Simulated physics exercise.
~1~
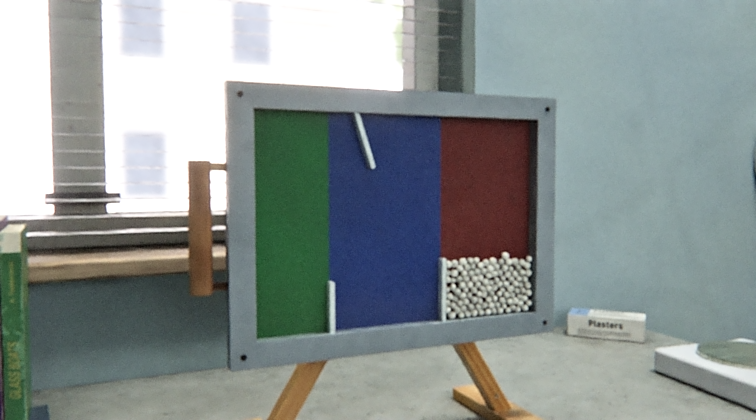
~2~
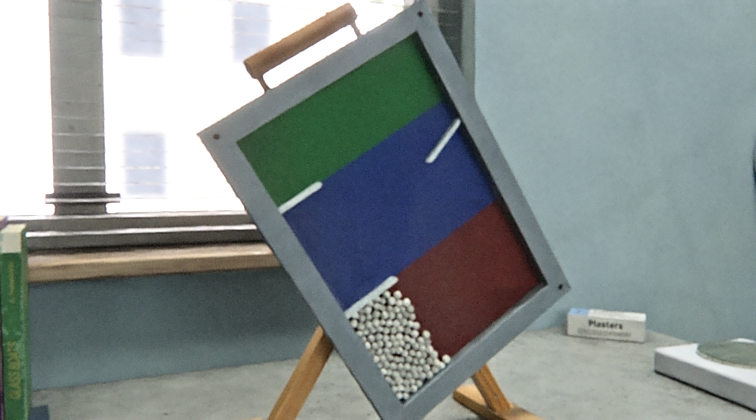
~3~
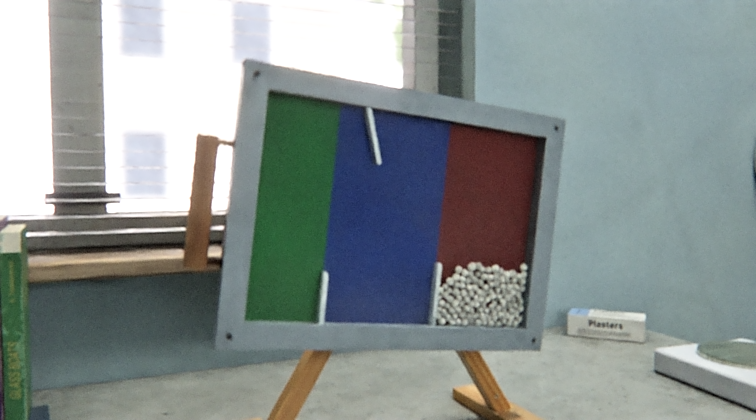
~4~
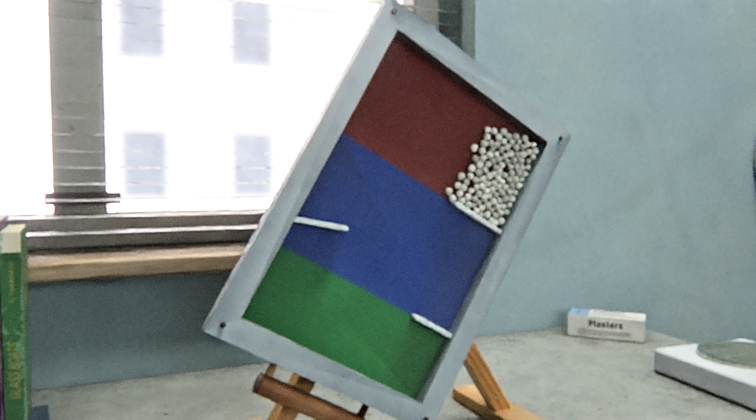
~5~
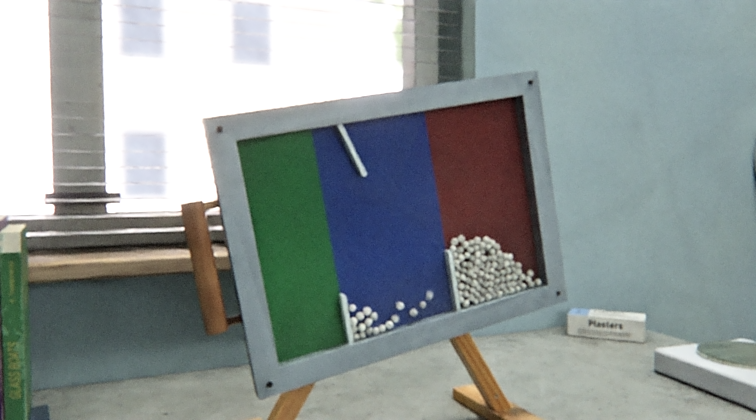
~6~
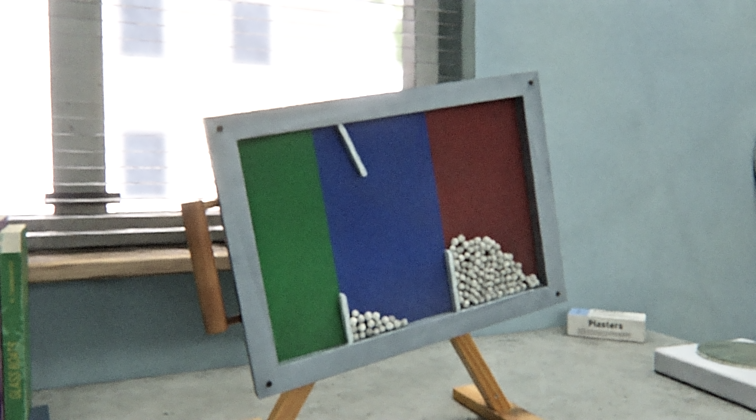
A framed case of white pills tilting clockwise, swinging back anticlockwise, then nearly levelling, a few pills settling in the blue strip.
